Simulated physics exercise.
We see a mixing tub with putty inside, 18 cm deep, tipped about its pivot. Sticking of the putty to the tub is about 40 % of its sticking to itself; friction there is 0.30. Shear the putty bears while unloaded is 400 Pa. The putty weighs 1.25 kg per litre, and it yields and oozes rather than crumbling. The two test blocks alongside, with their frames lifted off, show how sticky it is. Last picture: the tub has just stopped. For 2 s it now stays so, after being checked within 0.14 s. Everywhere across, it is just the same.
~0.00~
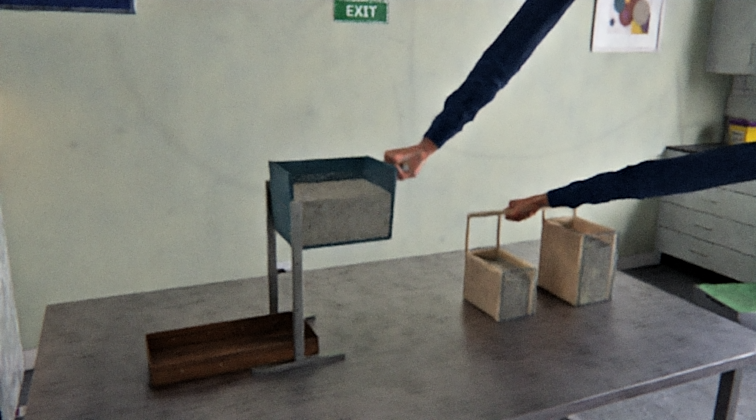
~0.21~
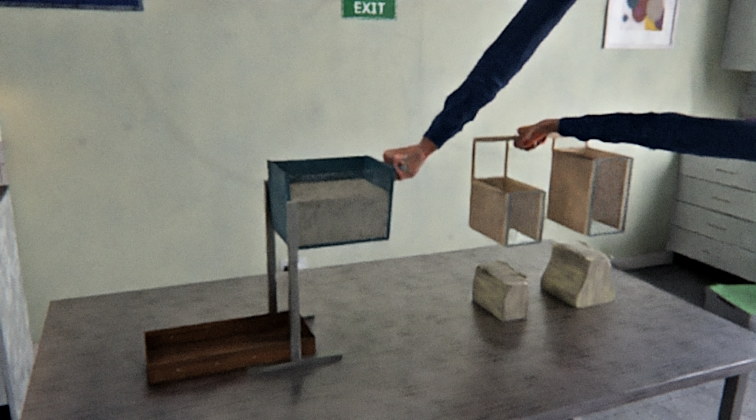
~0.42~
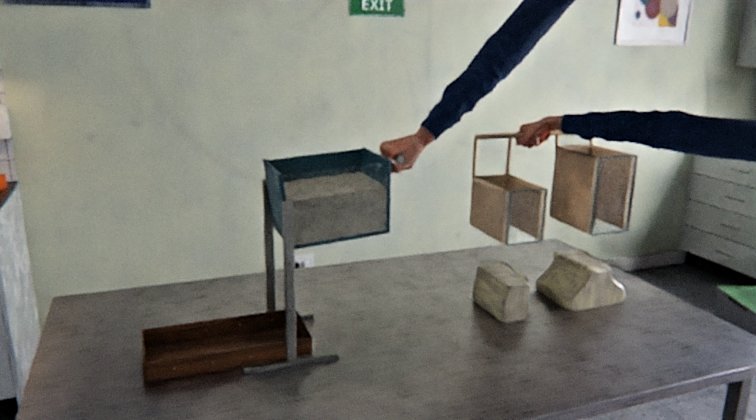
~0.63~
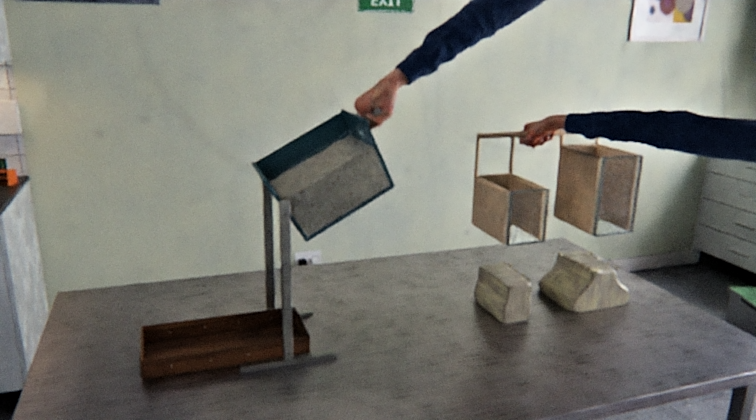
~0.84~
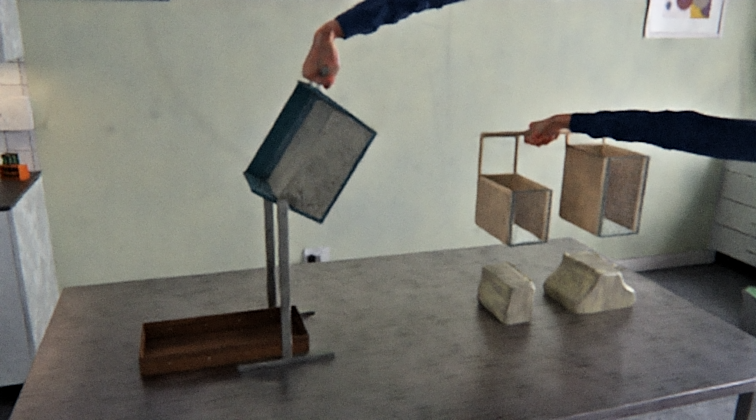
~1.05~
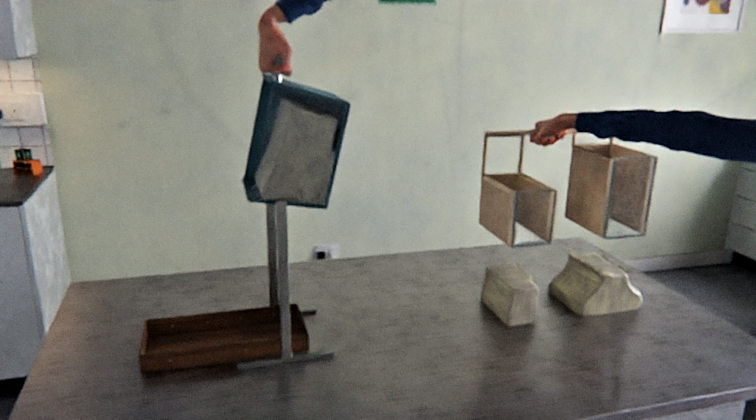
In a room with pale green walls and a green exit sign, a slightly raised view looks across a grey table. A dark teal tub of grey putty stands on a metal stand above a brown tray at left, with two pale wooden boxes around grey blocks at right. One hand lifts the boxes, the right block slumps, another hand tilts the tub steeply leftward, and the camera shifts slightly.
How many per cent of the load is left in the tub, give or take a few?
I would say close to 66 percent.
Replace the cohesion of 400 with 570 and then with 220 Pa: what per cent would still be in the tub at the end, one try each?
You'd see 100 percent the first time and 50 percent the second.
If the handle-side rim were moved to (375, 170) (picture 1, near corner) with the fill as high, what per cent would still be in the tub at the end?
About 100 per cent.
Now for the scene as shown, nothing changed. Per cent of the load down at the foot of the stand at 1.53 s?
At that moment, near 0 % is down.
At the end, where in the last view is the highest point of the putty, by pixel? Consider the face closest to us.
Somewhere near (289, 155) in the last view.
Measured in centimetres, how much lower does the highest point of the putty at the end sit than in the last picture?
Roughly 11 cm.
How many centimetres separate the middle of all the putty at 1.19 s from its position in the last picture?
I'd put the distance at about 4 centimetres.
After 1.19 s, the tub is at 77 degrees and holds 96 %.
After 1.36 s, the tub is at 77 degrees and holds 81 %.
After 1.53 s, the tub is at 77 degrees and holds 68 %.
After 1.70 s, the tub is at 77 degrees and holds 66 %.
After 3.05 s, at the end, the tub is at 77 degrees and holds 66 %.
